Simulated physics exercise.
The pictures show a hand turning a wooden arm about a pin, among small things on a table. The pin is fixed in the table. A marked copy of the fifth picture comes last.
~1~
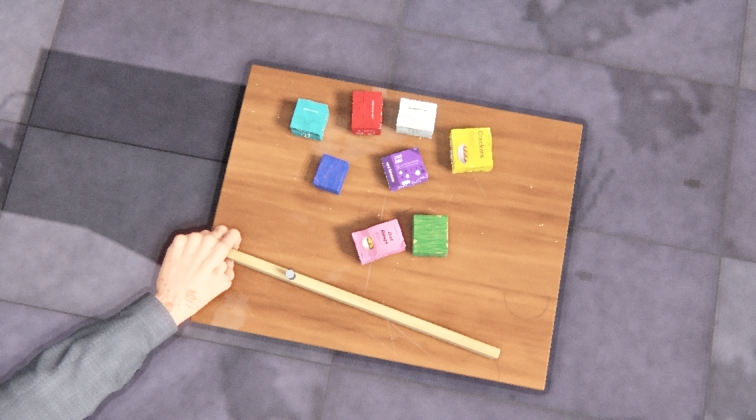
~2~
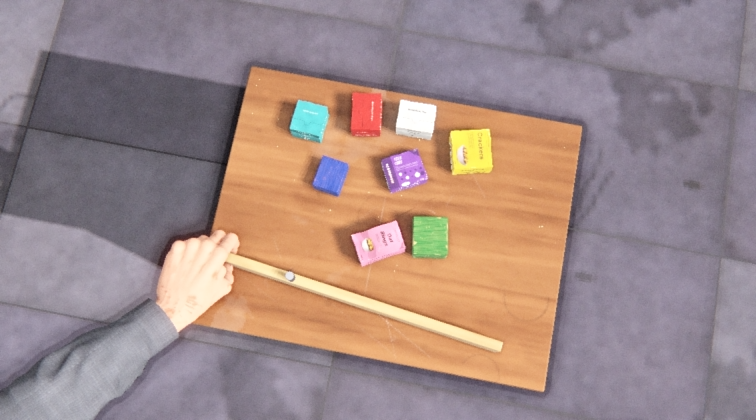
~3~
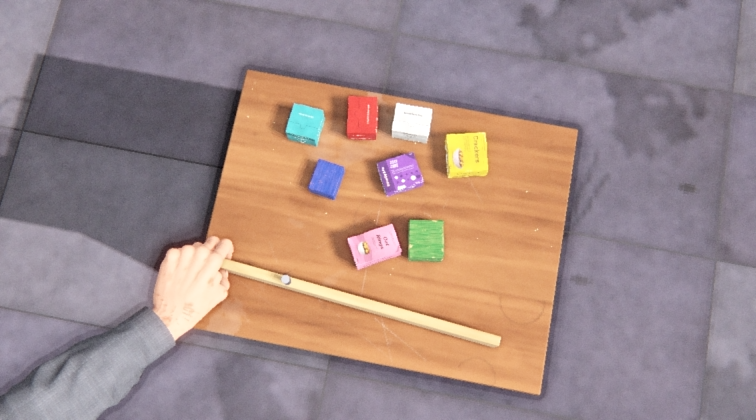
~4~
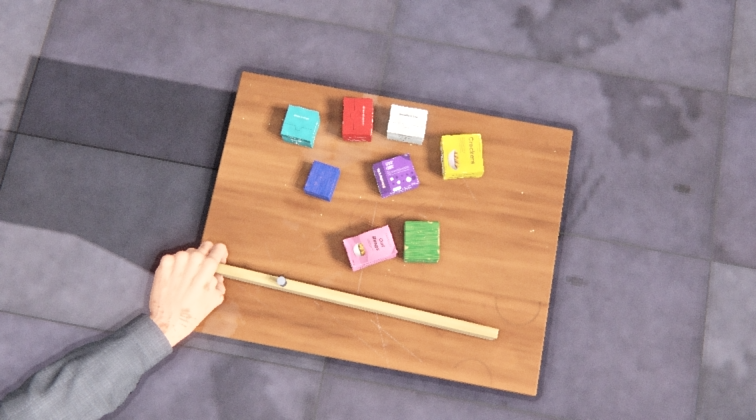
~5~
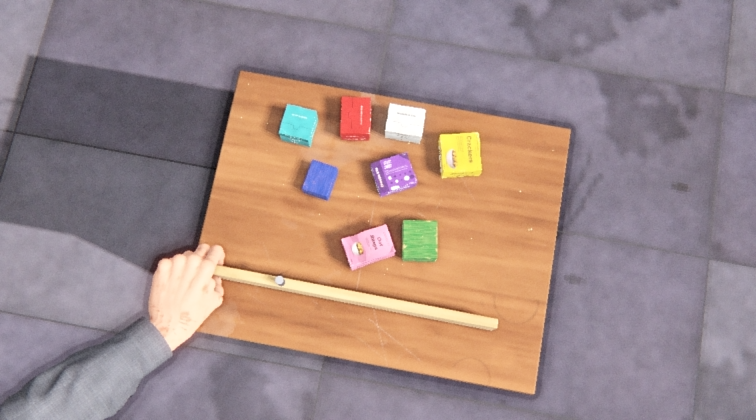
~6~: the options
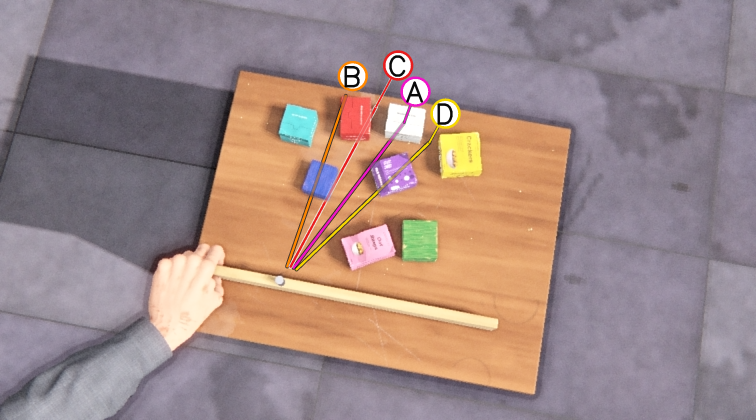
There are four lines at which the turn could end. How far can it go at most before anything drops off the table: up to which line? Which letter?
Line A.
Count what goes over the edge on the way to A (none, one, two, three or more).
In all, none.
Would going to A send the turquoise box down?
No.
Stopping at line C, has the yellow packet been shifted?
Yes.
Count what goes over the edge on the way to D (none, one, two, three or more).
By then, none.
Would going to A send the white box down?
By then, no.
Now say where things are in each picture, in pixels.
In the first frame, yellow packet (471, 150); turquoise box (310, 120); purple packet (404, 170).
In the second frame, arm (399, 313); green block (430, 238).
In the third frame, arm (397, 312); red packet (363, 118).
In the fourth frame, arm (394, 310); pink box (370, 248).
In the fifth frame, arm (393, 304); turquoise box (299, 126); purple packet (394, 175); green block (419, 242).
On the marked copy, A at (350, 194); B at (318, 179); C at (334, 185); D at (364, 205).
Taking A. A third of the way, arm (392, 256); green block (414, 230); white box (405, 124).
Two thirds of the way, arm (372, 215); red packet (351, 113); yellow packet (456, 141).
When it is over, arm (349, 193); red packet (333, 86); white box (392, 105); nothing has fallen.
As for the rest, B drops the white box and red packet; C drops the white box and red packet; D is safe but short.
